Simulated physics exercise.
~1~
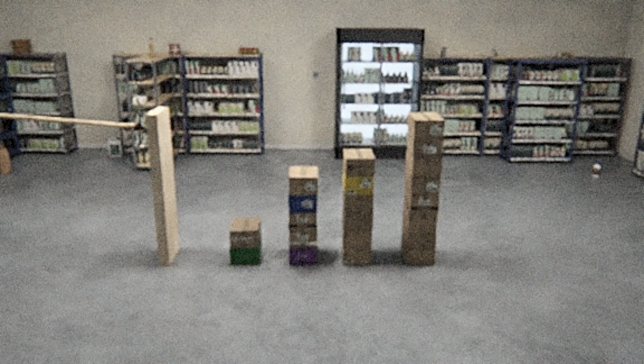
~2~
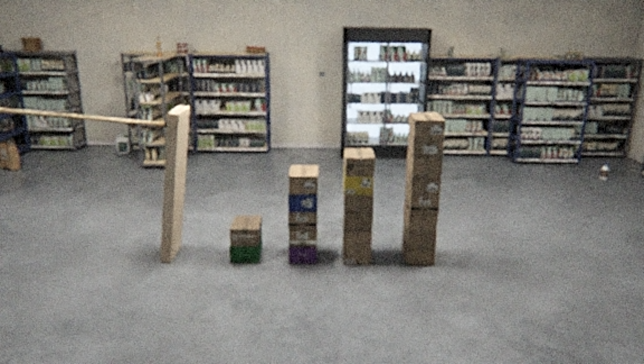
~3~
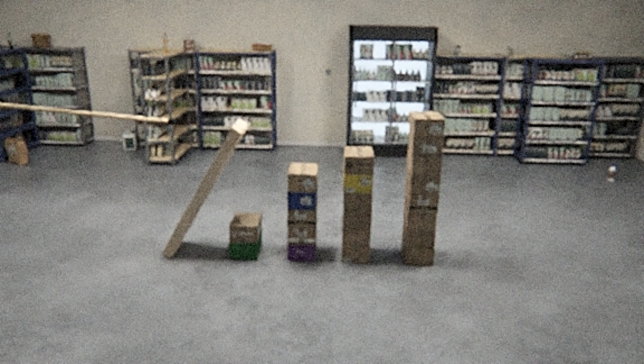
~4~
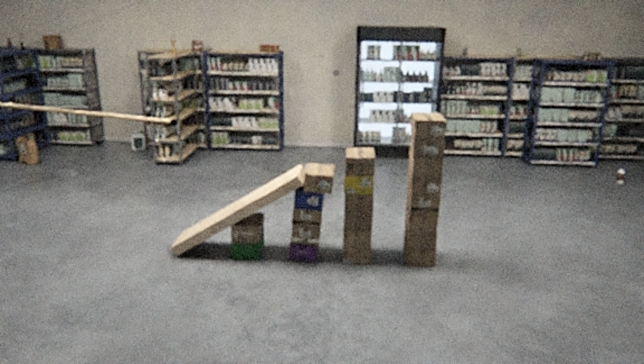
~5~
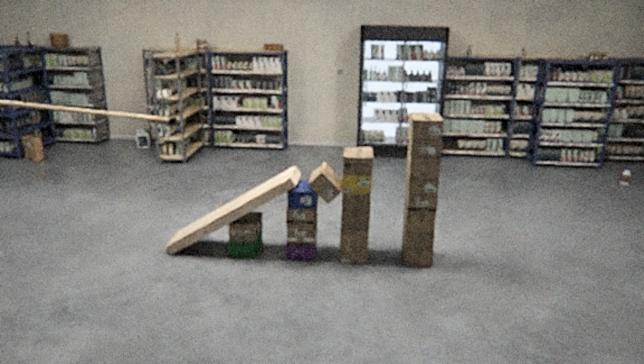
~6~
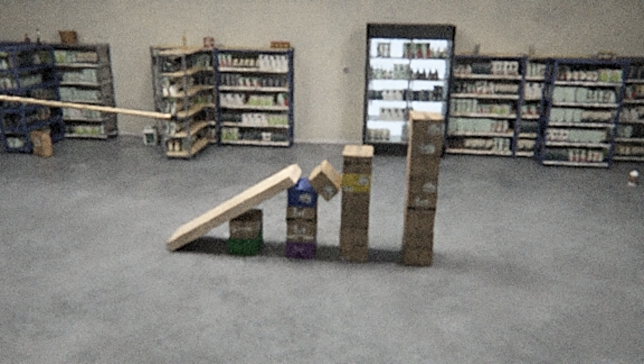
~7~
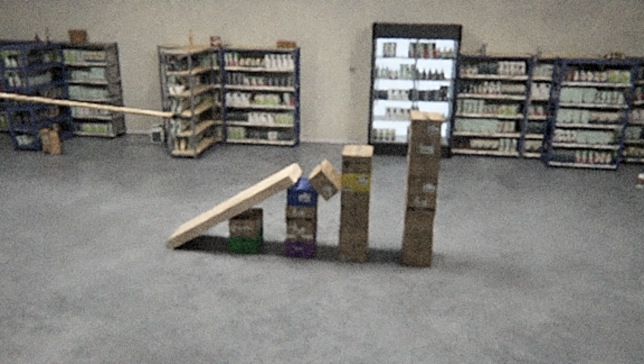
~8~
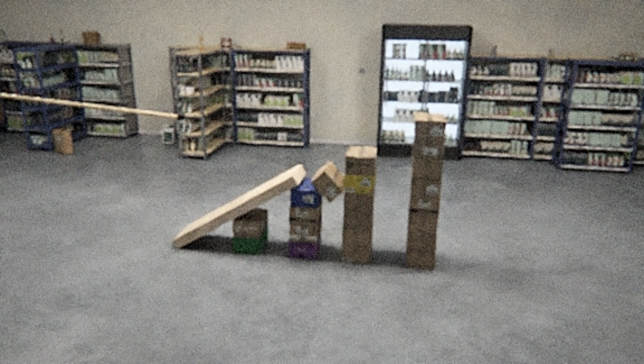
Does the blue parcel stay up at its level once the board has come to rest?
Yes, the blue parcel keeps its level in its column. Only the parcel above it is knocked off to the right, where it lodges at a tilt against the next column.
At the start, a pale board stands on end to the left of four columns of parcels, with a long pole reaching in from the left near its top. The pole pushes the board, which tips to the right over the low column with the green parcel. It falls against the top of the next column, the one with blue and purple parcels, and knocks the top parcel to the right. That parcel tilts and lodges against the column with the yellow parcel. At the end the board rests at a slant, the tipped parcel stays wedged, and the two tallest columns still stand.
